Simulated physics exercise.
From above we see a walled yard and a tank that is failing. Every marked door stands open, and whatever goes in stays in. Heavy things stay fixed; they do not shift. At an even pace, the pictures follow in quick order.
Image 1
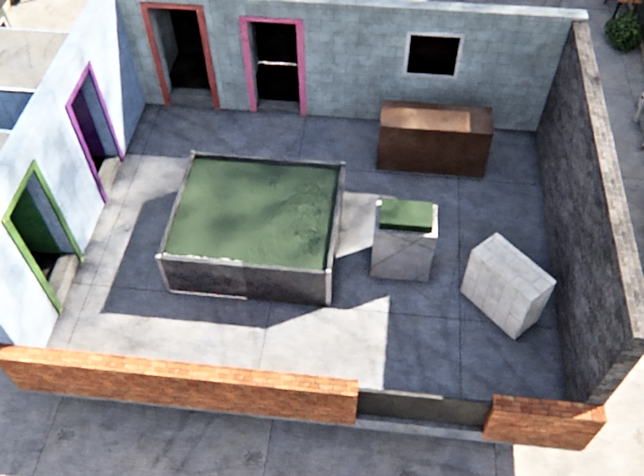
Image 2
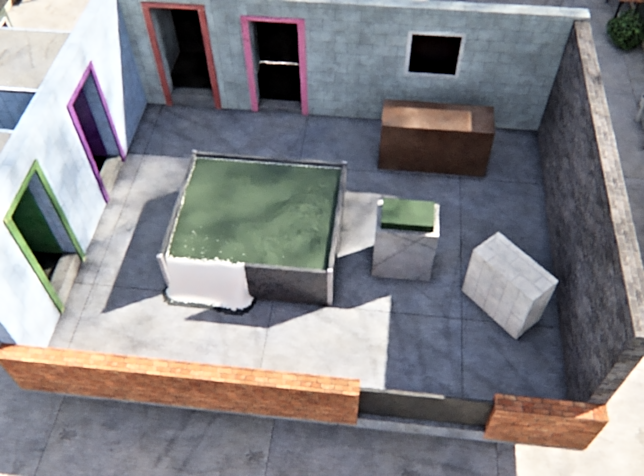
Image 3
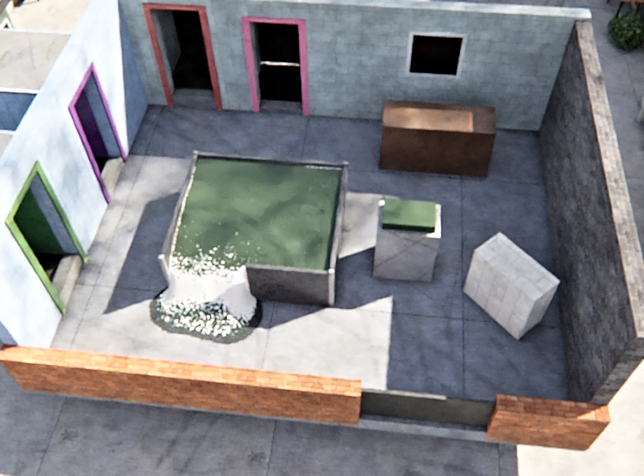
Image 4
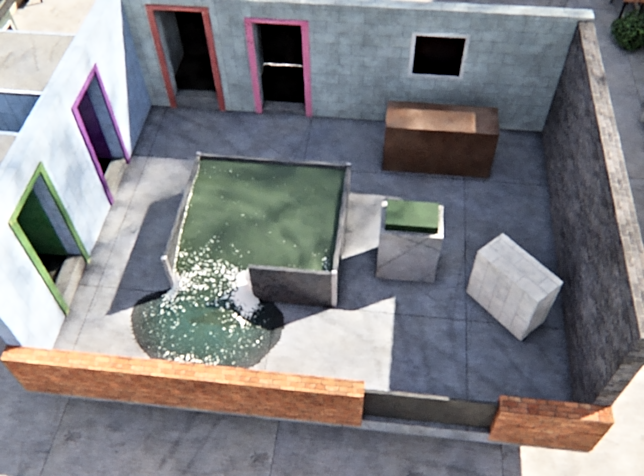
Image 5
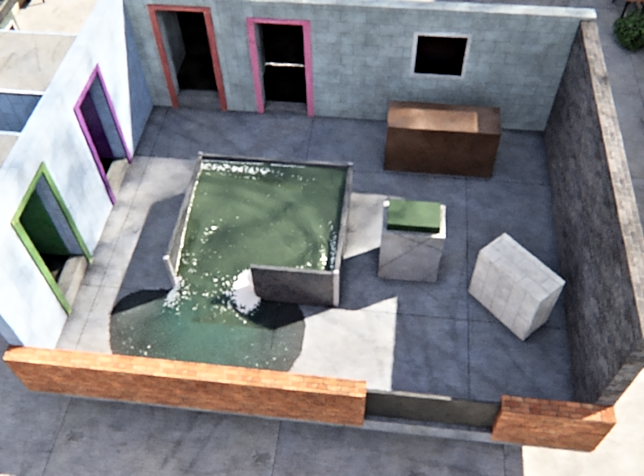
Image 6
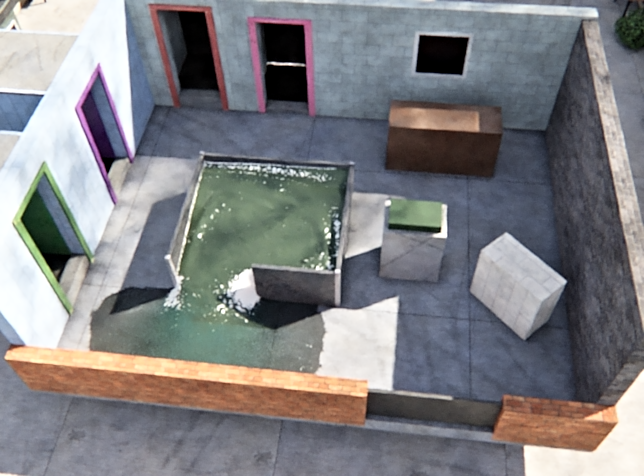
Green water fills a square, low-walled tank in a walled yard, still at first, until a white sheet of it bursts from the left part of the front wall. It gushes through the gap in foam, then spreads across the paving as a widening dark pool that reaches the orange brick wall, while the nearby blocks stay put.
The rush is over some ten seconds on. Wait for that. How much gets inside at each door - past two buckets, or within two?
In the end the purple door keeps inside the allowance there, the green door keeps inside the allowance there, the red door keeps inside the allowance there, the pink door keeps inside the allowance there.
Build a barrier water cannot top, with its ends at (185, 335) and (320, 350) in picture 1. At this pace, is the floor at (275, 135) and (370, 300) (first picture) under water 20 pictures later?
Taking the points in order, the first is high and dry and the second is inundated.
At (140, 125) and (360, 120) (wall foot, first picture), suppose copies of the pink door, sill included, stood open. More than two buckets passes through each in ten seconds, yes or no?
Well, the earlier one is above the limit, while the later one is below the limit.
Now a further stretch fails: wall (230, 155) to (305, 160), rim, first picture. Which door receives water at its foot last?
It's the green-painted one that comes last.
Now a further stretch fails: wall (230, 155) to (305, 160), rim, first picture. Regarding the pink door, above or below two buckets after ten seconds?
Pink door: Over the line.
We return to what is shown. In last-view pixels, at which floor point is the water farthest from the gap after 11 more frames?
Somewhere near (560, 424).
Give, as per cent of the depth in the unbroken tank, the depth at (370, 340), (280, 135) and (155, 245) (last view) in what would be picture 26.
I'd say around 6 per cent, then 0 per cent, then 10 per cent.
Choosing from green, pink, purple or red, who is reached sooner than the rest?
If you ask me, it's the door marked green.
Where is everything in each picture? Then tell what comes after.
The tank at (256, 211) is whole and still, in the first frame.
The front is at (166, 291), out from the gap at (209, 282), in the second frame.
Water pours out at (211, 283) and has run to (240, 335), in the third frame.
The front is at a hidden place, out from the gap at (214, 285), in the fourth frame.
The front is at a hidden place, out from the gap at (216, 285), in the fifth frame.
The front is at a hidden place, out from the gap at (217, 284), in the sixth frame.
A moment on, water covers 15 % of the floor; the purple door not reached, the green door wet at the sill, nothing in, the red door not reached, the pink door not reached.
Next, water covers 35 % of the floor; the purple door not reached, the green door wet at the sill, nothing in, the red door not reached, the pink door not reached.
Then, water covers 60 % of the floor; the purple door wet at the sill, nothing in, the green door under two buckets in, the red door wet at the sill, nothing in, the pink door not reached.
Later, water covers 95 % of the floor; the purple door wet at the sill, nothing in, the green door under two buckets in, the red door under two buckets in, the pink door wet at the sill, nothing in.
In the end, water covers 100 % of the floor; the purple door wet at the sill, nothing in, the green door under two buckets in, the red door under two buckets in, the pink door under two buckets in.
